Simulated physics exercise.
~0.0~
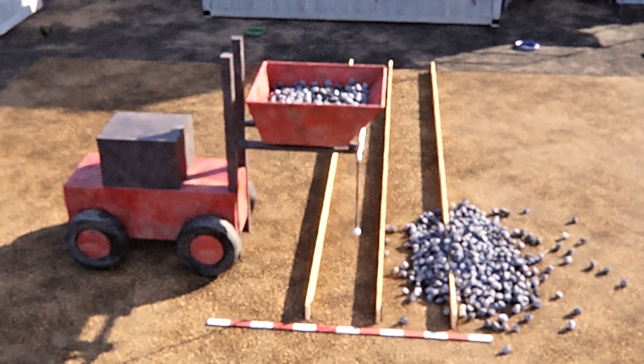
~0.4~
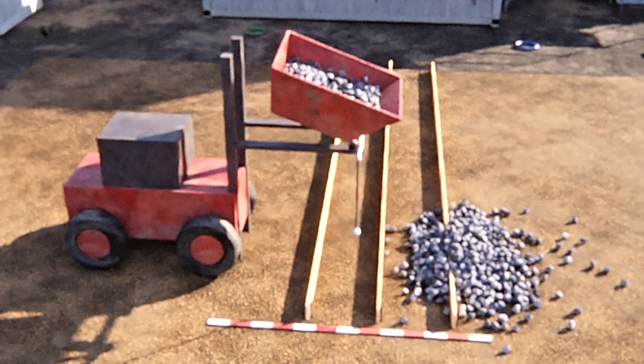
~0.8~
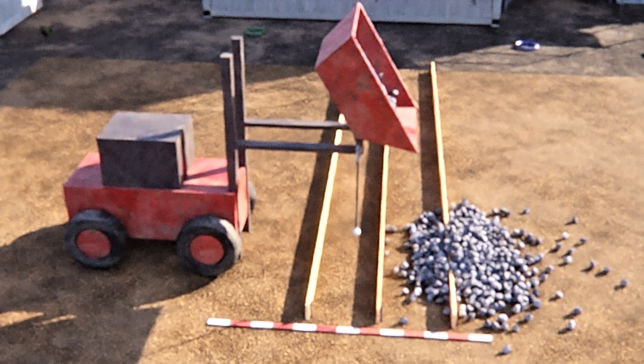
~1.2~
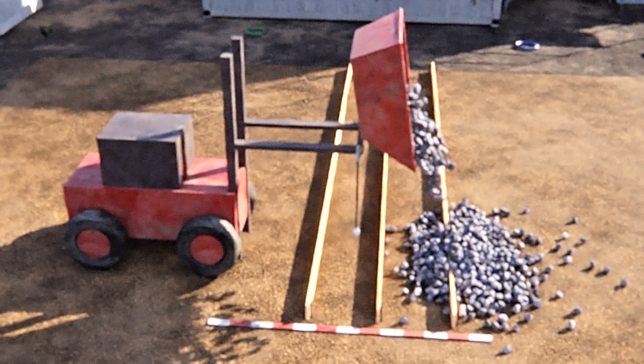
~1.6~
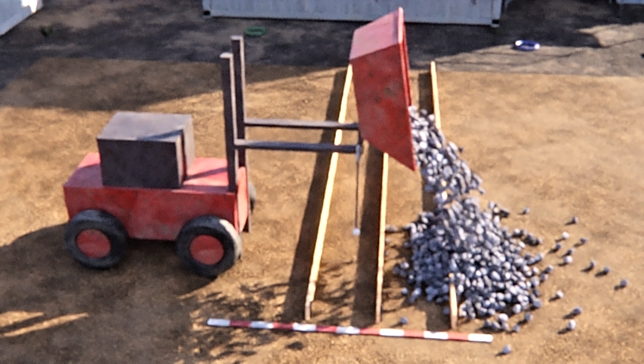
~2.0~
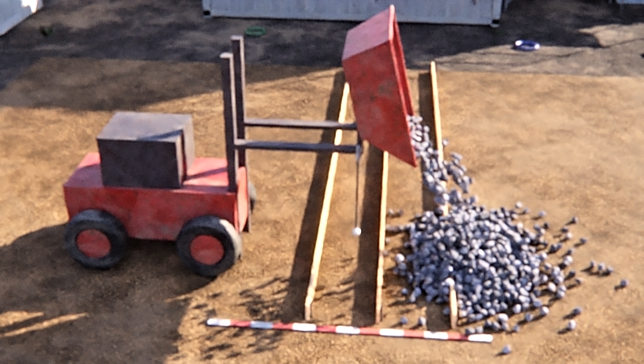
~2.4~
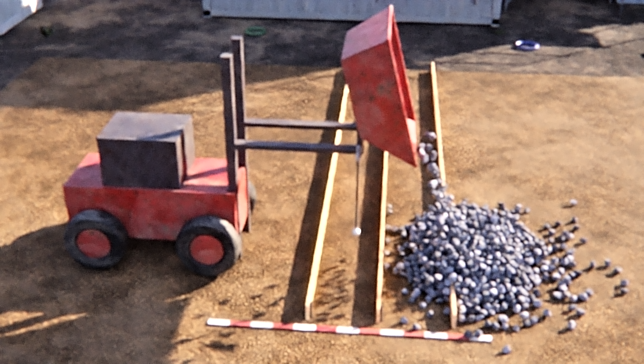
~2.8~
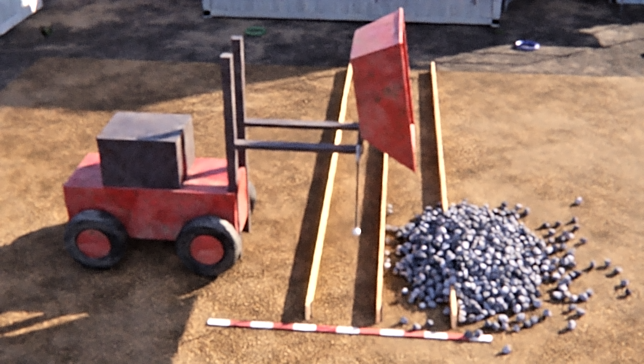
At the start, a red toy-like fork truck on brown ground holds up a red skip full of grey stones, with three wooden boards and a striped staff on the ground and a loose pile of stones lying around the right-hand board. The skip tips forward to the right, steeper and steeper, until it hangs almost upright. Stones pour from its lower edge onto the pile. The skip rocks back slightly as the stream thins, then tips forward again. It ends empty and steeply tilted above a wider heap, with stones scattered to the right.
